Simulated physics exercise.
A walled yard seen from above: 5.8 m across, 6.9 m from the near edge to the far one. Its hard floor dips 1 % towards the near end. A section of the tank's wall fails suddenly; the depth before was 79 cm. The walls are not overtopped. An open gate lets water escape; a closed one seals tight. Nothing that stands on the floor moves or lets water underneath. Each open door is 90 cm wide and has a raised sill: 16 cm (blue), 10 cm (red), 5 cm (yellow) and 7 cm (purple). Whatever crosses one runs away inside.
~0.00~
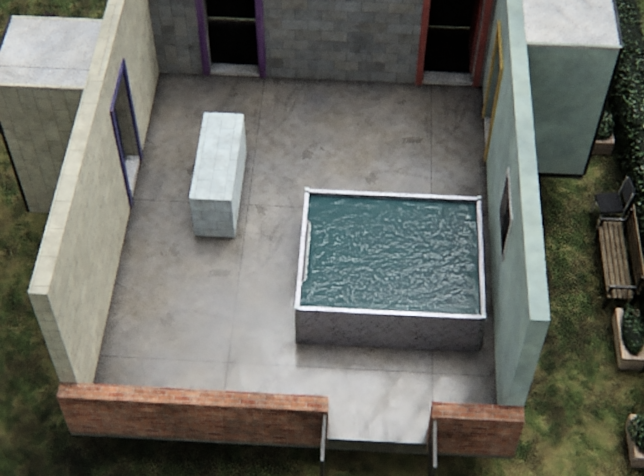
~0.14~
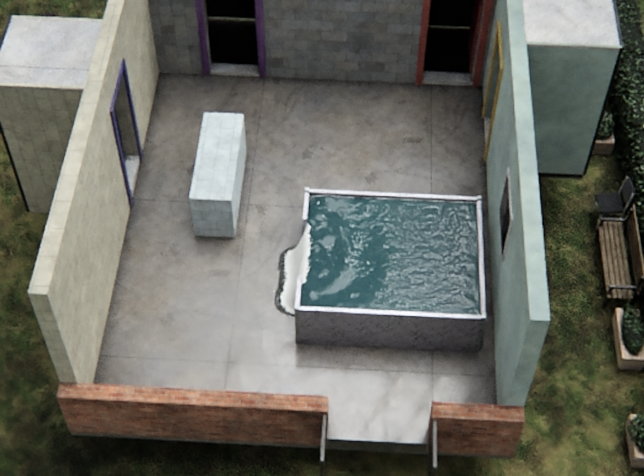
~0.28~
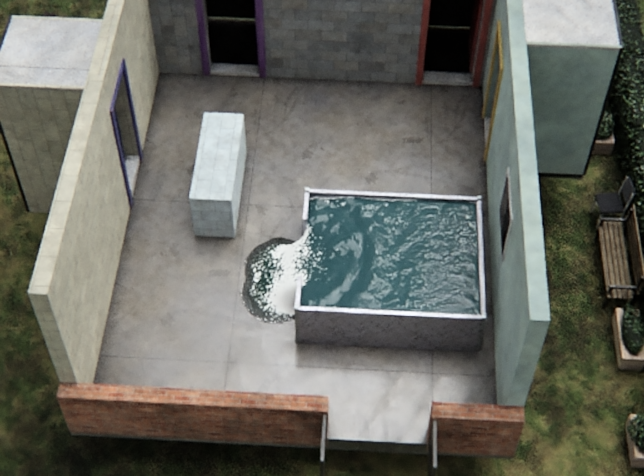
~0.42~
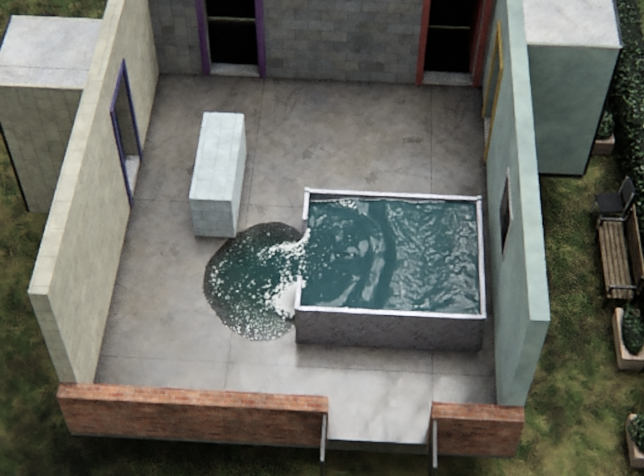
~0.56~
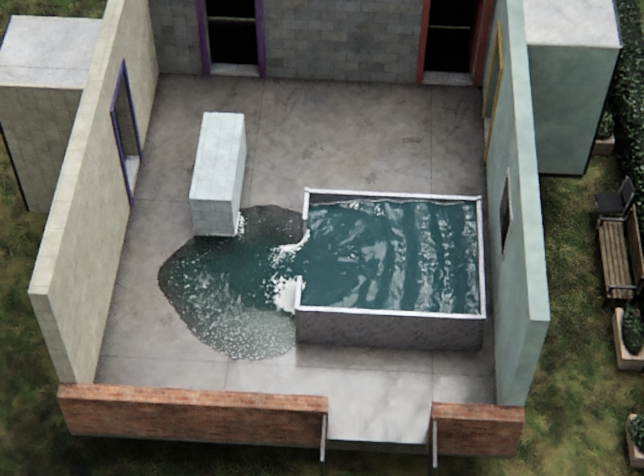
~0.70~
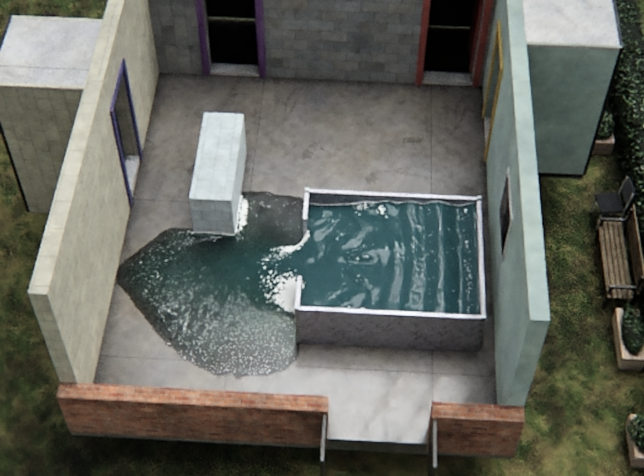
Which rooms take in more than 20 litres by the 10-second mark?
The water let in: At the blue door it does not reach the limit; at the red door it does not reach the limit; at the yellow door it passes the limit; at the purple door it passes the limit.
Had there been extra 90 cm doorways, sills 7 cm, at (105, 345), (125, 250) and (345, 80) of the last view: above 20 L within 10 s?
In turn: Past it, past it, below.
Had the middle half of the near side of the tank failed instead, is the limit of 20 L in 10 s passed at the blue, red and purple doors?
Then: Blue below, red below, purple not over.
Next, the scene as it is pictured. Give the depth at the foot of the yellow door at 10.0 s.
Some 12.0 cm.
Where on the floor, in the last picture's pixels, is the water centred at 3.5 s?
Around (285, 278).
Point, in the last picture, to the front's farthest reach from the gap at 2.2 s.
Near (157, 88).
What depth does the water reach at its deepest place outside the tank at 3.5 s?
Up to some 38 cm.
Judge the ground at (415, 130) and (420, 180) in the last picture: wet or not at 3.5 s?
In turn: Dry, dry.
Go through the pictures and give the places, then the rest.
The tank at (391, 254) is whole and still, 79 cm deep, in the first picture.
The front is at (287, 311), 0.6 m from the gap at (305, 269); 0.3 m2 of floor is under water; 79 cm left at the back of the tank, in the second picture.
Water pours out at (305, 271) and has run 0.9 m, to (252, 306); typically 13 cm deep outside, 79 cm at the tank's back, in the third picture.
The front is at (209, 281), 1.5 m from the gap at (305, 271); 2.3 m2 of floor is under water; 79 cm left at the back of the tank, in the fourth picture.
Water pours out at (305, 271) and has run 2.2 m, to (163, 276); typically 6 cm deep outside, 79 cm at the tank's back, in the fifth picture.
Water pours out at (305, 270) and has run 2.8 m, to (124, 280); typically 6 cm deep outside, 75 cm at the tank's back, in the sixth picture.
After 1.4 s water covers 30 % of the floor and is deepest (46 cm) near (134, 249); blue door 6 cm at the sill, 0 L in, red door not reached, yellow door not reached, purple door not reached.
After 2.2 s water covers 45 % of the floor and is deepest (48 cm) near (123, 249); blue door 13 cm at the sill, 0 L in, red door not reached, yellow door not reached, purple door not reached.
After 3.5 s water covers 65 % of the floor and is deepest (38 cm) near (88, 410); blue door 11 cm at the sill, 0 L in, red door not reached, yellow door not reached, purple door 18 cm at the sill, 13 L in.
After 6.0 s water covers 85 % of the floor and is deepest (28 cm) near (91, 399); blue door 11 cm at the sill, 0 L in, red door 3 cm at the sill, 0 L in, yellow door 4 cm at the sill, 0 L in, purple door 14 cm at the sill, 88 L in.
After 10.0 s water covers 100 % of the floor and is deepest (18 cm) near (493, 432); blue door 8 cm at the sill, 0 L in, red door 11 cm at the sill, 6 L in, yellow door 12 cm at the sill, 70 L in, purple door 8 cm at the sill, 152 L in.
